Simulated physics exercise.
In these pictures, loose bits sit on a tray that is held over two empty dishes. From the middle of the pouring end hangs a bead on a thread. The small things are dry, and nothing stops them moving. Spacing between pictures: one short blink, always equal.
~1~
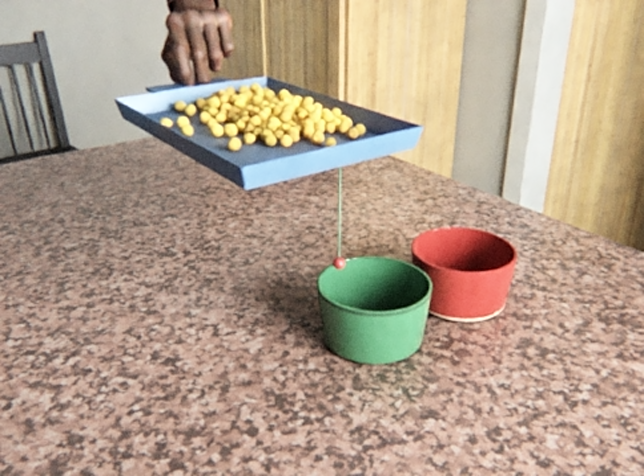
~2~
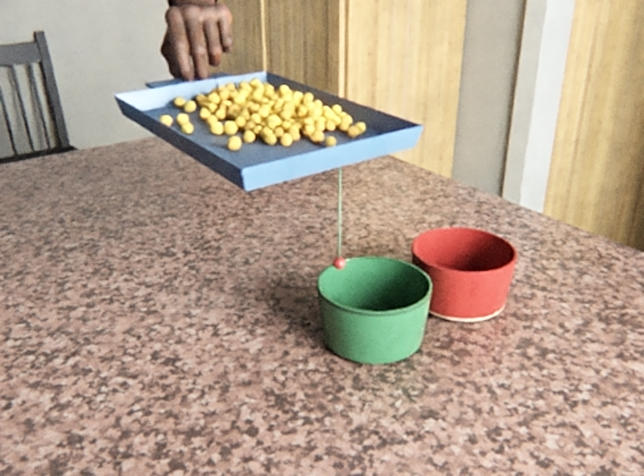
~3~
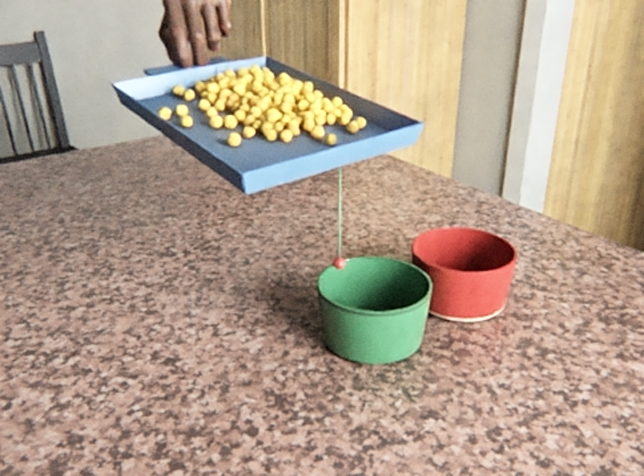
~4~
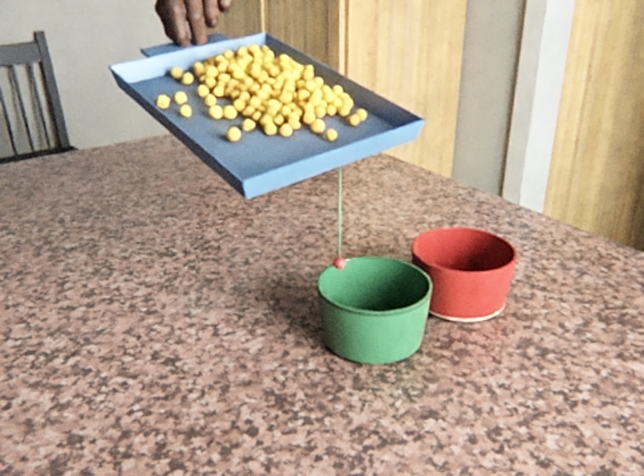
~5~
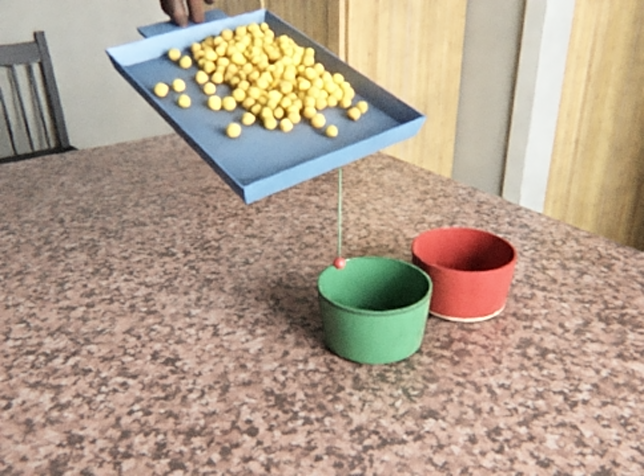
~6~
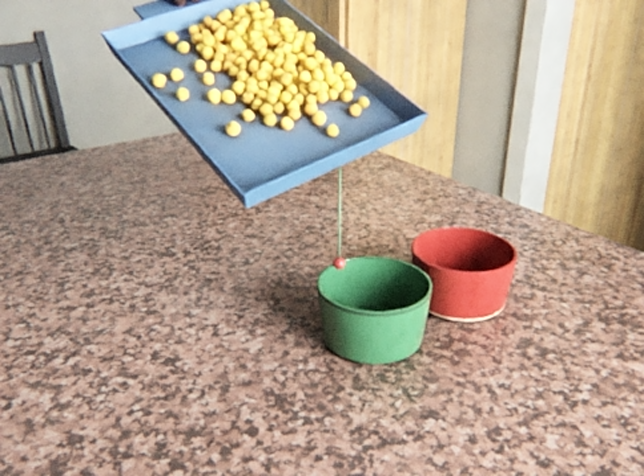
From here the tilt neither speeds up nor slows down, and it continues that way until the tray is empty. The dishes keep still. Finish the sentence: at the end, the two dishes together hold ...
... less than half of the load.
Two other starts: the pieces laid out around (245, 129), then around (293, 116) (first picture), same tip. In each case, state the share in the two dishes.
First case: Around 0 %; second case: Around 0 %.
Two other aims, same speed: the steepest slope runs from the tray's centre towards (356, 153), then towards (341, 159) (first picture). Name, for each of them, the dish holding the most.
I'd say the one to the left first, then the one to the left.
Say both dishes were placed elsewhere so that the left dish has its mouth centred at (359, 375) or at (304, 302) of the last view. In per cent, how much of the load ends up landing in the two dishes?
Near 0 % and 60 %.
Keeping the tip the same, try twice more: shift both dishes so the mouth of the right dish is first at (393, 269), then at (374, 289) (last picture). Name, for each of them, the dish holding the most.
Well, the first go goes to the leftmost dish, and the second to the leftmost dish.
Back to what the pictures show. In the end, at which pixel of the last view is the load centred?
Centre at rest, last view: Approx. (265, 396).
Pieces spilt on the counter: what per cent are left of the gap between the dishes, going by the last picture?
About 90 percent of the spill.
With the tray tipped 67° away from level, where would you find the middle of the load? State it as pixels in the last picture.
I'd put the middle of the pieces at roughly (271, 168).
Shortly afterwards, tray tipped steeply; the bulk on the tray; only a few outside both; near a quarter in the air.
Next, tray tipped past a quarter turn; near a quarter on the tray; only a few in the left dish; near two thirds outside both; a little in the air.
Some moments later, tray tipped past a quarter turn; only a few in the left dish; all but a few outside both.
In the end, tray tipped past a quarter turn; only a few in the left dish; none at all in the right dish; all but a few outside both.
